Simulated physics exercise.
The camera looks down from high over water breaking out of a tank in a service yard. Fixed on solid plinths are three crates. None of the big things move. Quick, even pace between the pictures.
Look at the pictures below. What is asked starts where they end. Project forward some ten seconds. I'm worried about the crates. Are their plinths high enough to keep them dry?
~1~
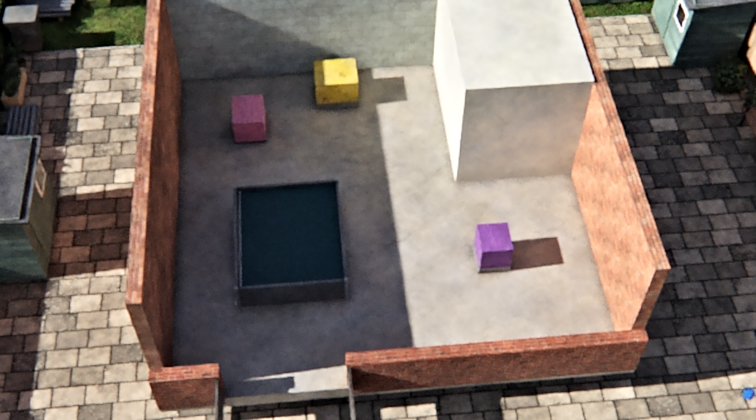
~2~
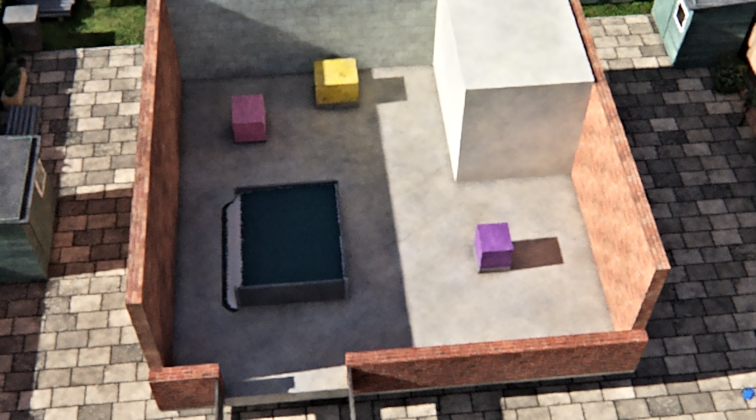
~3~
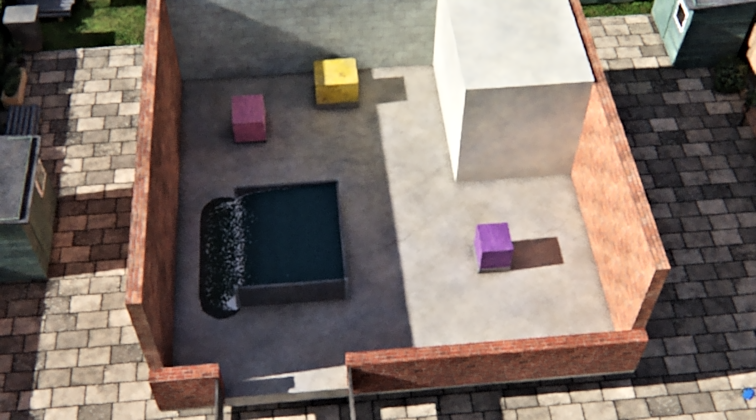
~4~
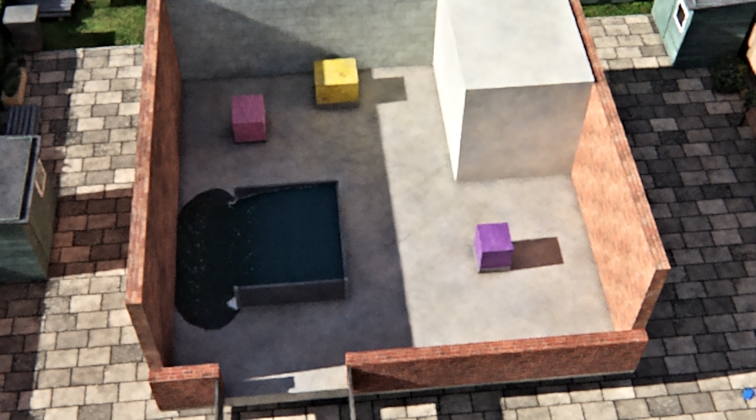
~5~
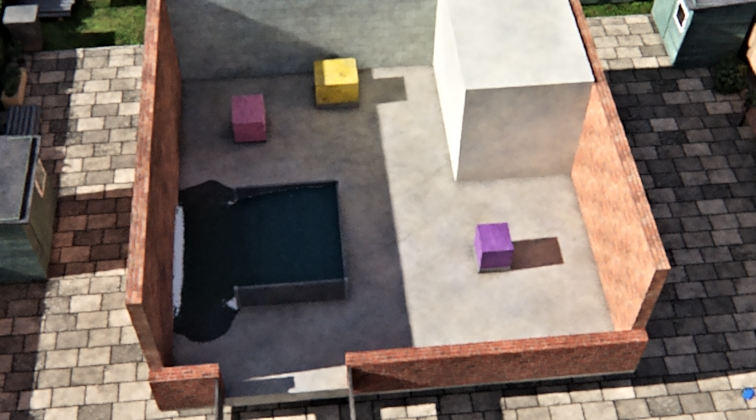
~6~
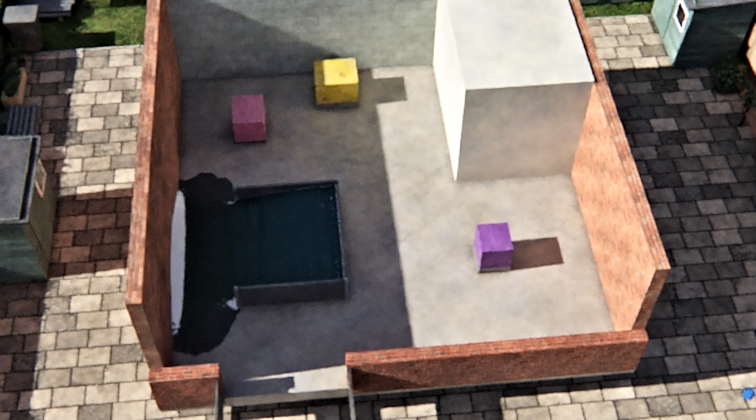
Well, the purple crate will stay dry, the pink crate will get wet, the yellow crate will stay dry.
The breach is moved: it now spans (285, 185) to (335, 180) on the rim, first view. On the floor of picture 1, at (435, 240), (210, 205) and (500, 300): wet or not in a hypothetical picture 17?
Place one: Spared by the leak. Place two: Spared by the leak. Place three: Spared by the leak.
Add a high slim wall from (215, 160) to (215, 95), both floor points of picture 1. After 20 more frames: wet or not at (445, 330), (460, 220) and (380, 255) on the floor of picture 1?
Outcome by spot, in order - unwatered, unwatered, unwatered.
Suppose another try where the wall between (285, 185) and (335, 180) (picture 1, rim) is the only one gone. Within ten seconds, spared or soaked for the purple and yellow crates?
Taking them in turn, the purple is missed and the yellow is overtopped.
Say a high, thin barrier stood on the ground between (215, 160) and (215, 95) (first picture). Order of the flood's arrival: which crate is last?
Lab note: Final one reached is the crate marked purple.
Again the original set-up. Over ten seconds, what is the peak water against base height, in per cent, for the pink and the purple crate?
About 270 % and 30 %.
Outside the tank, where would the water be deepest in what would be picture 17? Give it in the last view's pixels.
It should be roughly at (172, 390).
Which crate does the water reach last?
Crate: The one in purple.
A moment on, water covers 10 % of the floor; the purple crate not reached, the pink crate not reached, the yellow crate not reached.
Next, water covers 20 % of the floor; the purple crate not reached, the pink crate water round its plinth, the yellow crate not reached.
Then, water covers 35 % of the floor; the purple crate not reached, the pink crate water round its plinth, the yellow crate water round its plinth.
Later, water covers 65 % of the floor; the purple crate water round its plinth, the pink crate water round its plinth, the yellow crate water round its plinth.
In the end, water covers 85 % of the floor; the purple crate stayed above the water, the pink crate was topped, the yellow crate stayed above the water.
